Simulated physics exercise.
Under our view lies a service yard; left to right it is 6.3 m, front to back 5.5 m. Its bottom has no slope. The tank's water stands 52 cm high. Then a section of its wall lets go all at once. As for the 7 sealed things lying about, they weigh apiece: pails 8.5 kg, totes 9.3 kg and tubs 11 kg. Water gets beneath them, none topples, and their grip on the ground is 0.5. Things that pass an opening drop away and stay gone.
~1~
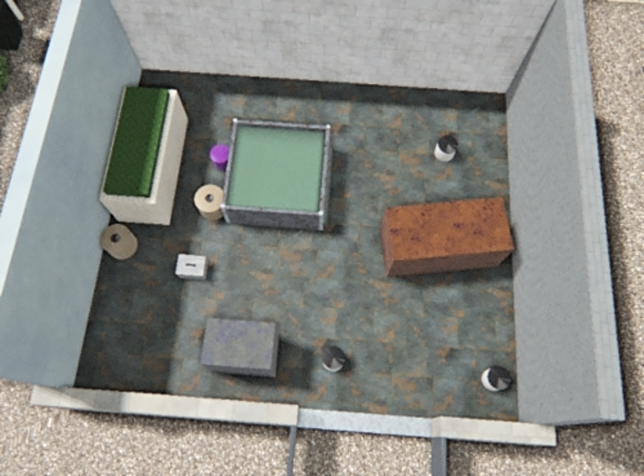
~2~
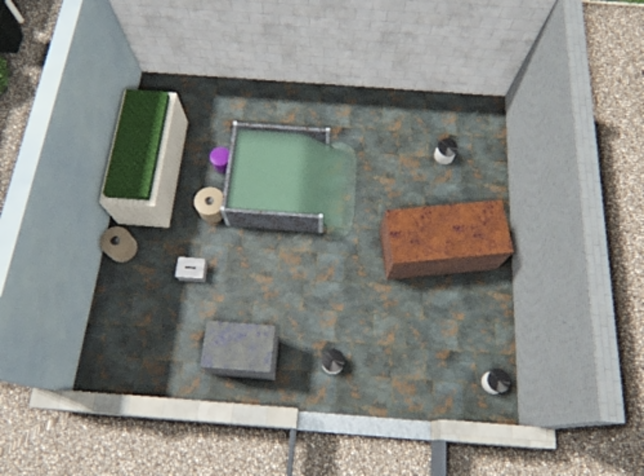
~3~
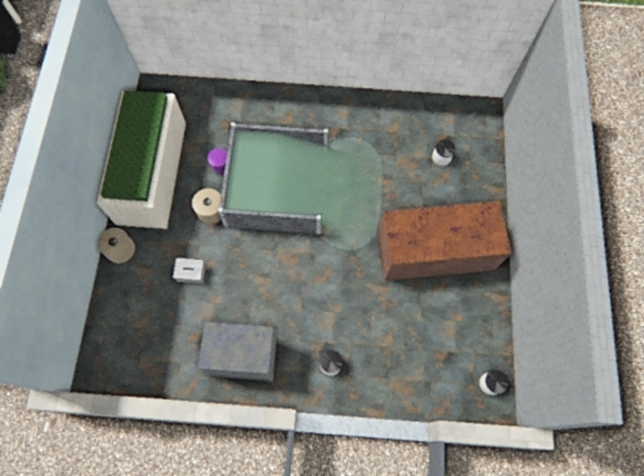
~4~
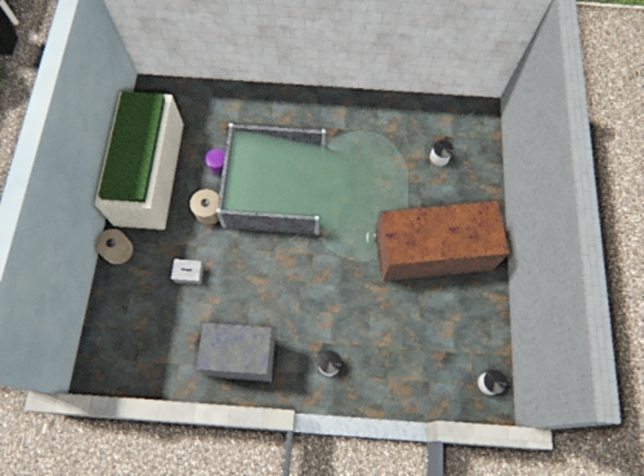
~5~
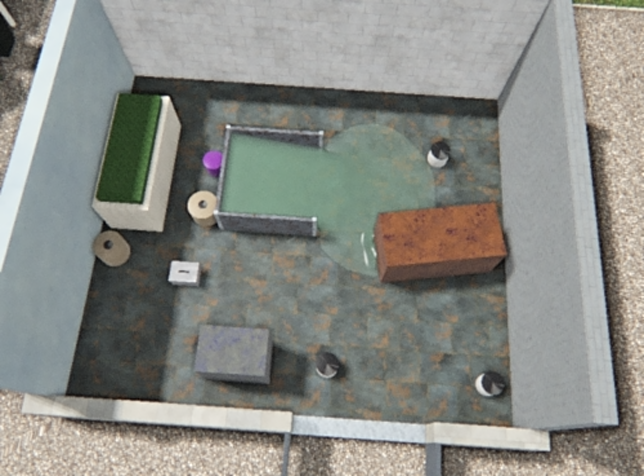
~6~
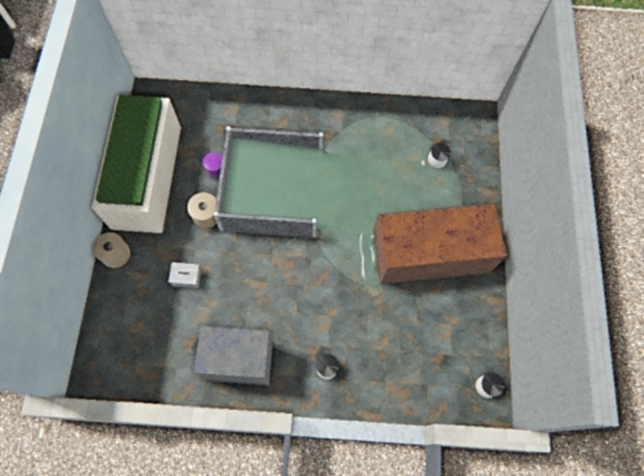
In a walled yard, green water spreads rightward from an open-sided tank across the floor.
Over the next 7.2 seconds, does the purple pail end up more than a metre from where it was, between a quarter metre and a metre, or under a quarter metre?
Almost still.
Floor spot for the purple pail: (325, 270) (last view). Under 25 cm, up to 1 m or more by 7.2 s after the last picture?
I'd say it does not really move.
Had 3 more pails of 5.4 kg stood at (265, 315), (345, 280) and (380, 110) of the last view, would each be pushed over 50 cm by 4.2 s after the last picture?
In the order listed: Behind the line; behind the line; across the line.
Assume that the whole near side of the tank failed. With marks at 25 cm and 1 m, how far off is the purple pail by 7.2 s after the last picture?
The purple pail remains in place.
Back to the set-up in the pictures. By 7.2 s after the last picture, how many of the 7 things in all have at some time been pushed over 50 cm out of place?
The total is 1.
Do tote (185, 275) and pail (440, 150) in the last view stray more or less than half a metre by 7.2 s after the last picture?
In sequence - stayed below the line; crossed the line.
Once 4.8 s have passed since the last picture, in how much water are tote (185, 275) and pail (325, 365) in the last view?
About 0 and 2 cm.
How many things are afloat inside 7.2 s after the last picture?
Total: 0.
Then, 0.9 s after the last picture the purple pail is near (213, 162), 0.0 m from its start, aground; 0 of 7 are out; 0 afloat.
Then, 2.8 s after the last picture the purple pail is near (213, 162), 0.0 m from its start, aground; 0 of 7 are out; 1 afloat.
Then, 4.8 s after the last picture the purple pail is near (213, 162), 0.0 m from its start, aground; 0 of 7 are out; 0 afloat.
Then, 7.2 s after the last picture the purple pail is near (213, 162), 0.0 m from its start, aground; 0 of 7 are out; 0 afloat.
